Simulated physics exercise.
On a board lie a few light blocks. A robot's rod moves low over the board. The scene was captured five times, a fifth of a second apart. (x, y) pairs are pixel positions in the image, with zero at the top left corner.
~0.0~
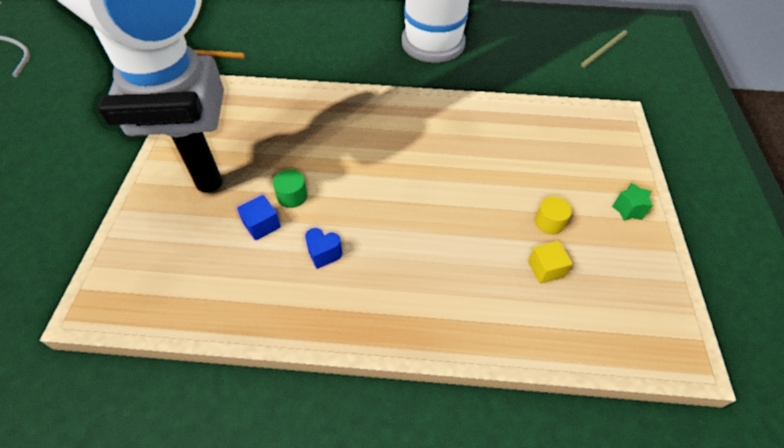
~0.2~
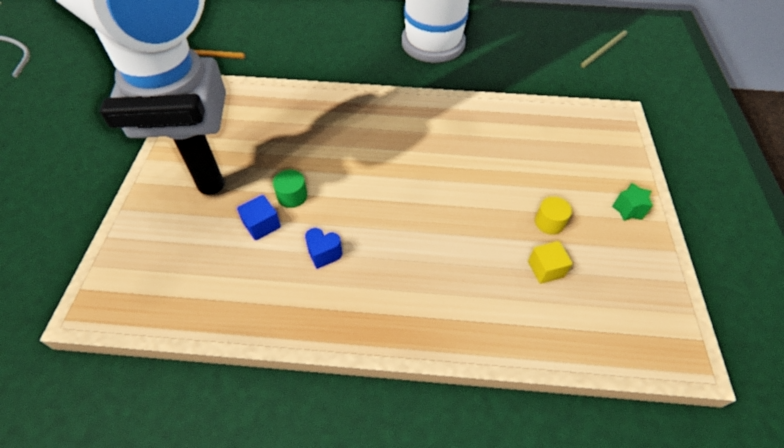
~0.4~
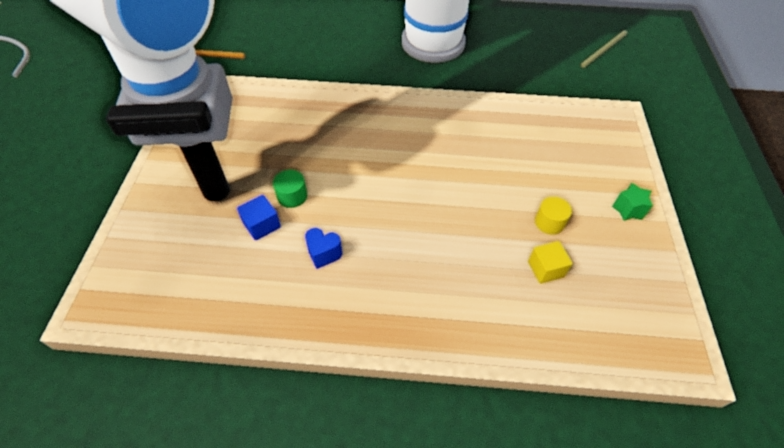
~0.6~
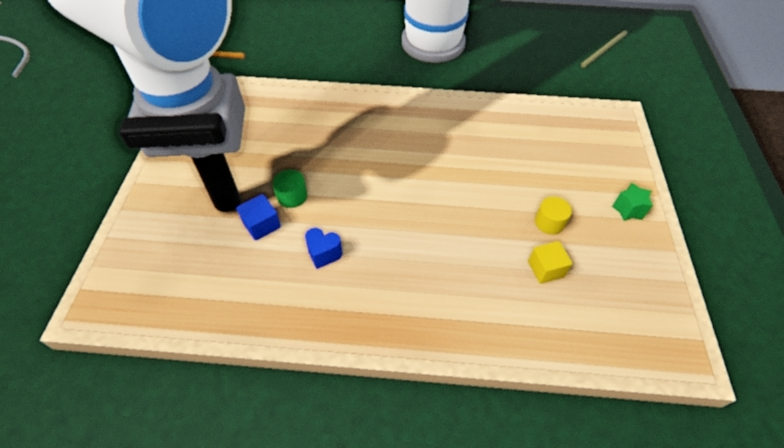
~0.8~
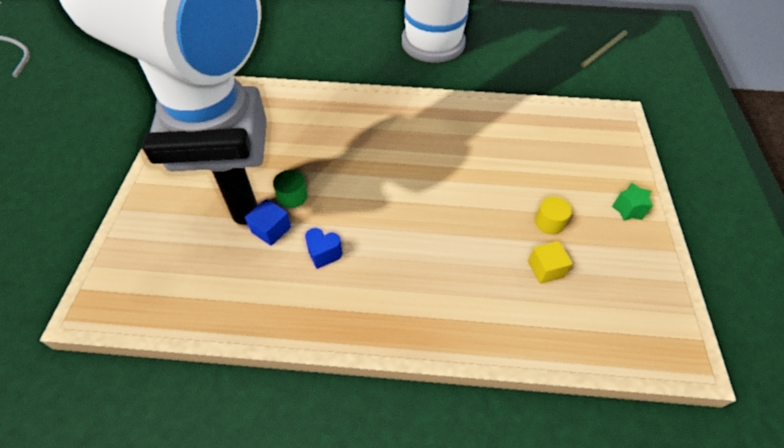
The clip shows a robot arm above a wooden board with small blue, green and yellow blocks; its black rod moves slightly right and toward the viewer, then nudges the blue cube a short way right while the other blocks stay still.
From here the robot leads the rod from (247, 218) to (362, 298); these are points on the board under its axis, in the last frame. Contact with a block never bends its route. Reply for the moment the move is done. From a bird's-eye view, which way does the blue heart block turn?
It makes a clockwise turn.
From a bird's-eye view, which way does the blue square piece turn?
Answer: Against the clock.
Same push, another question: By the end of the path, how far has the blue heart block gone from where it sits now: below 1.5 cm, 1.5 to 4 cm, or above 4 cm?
Over 4 cm.
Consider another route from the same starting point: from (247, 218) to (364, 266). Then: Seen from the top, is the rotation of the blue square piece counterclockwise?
I expect so.
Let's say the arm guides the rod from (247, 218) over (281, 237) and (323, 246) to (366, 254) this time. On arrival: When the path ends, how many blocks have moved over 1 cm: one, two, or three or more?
I'd say two blocks get shifted by more than about 1 cm.
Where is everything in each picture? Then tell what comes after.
In the first picture, rod's lower end at (209, 183); blue square piece at (256, 210); green circle at (288, 181); blue heart block at (321, 240).
In the second picture, rod at (211, 185); blocks still.
In the third picture, rod at (217, 191); blocks still.
In the fourth picture, rod at (227, 202); blocks still.
In the fifth picture, rod at (246, 214); blue square piece at (266, 215); green circle at (288, 181); blue heart block at (321, 240).
On the path given first. One third of the way, rod at (282, 239); blue square piece at (309, 233), turned 35° anticlockwise; blue heart block at (339, 247).
Two thirds of the way, rod at (321, 266); blue square piece at (349, 247), turned 60° anticlockwise; blue heart block at (384, 253), turned 20° clockwise.
At the end, rod at (361, 294); blue square piece at (359, 247), turned 85° anticlockwise; green circle still; blue heart block at (394, 251), turned 40° clockwise.
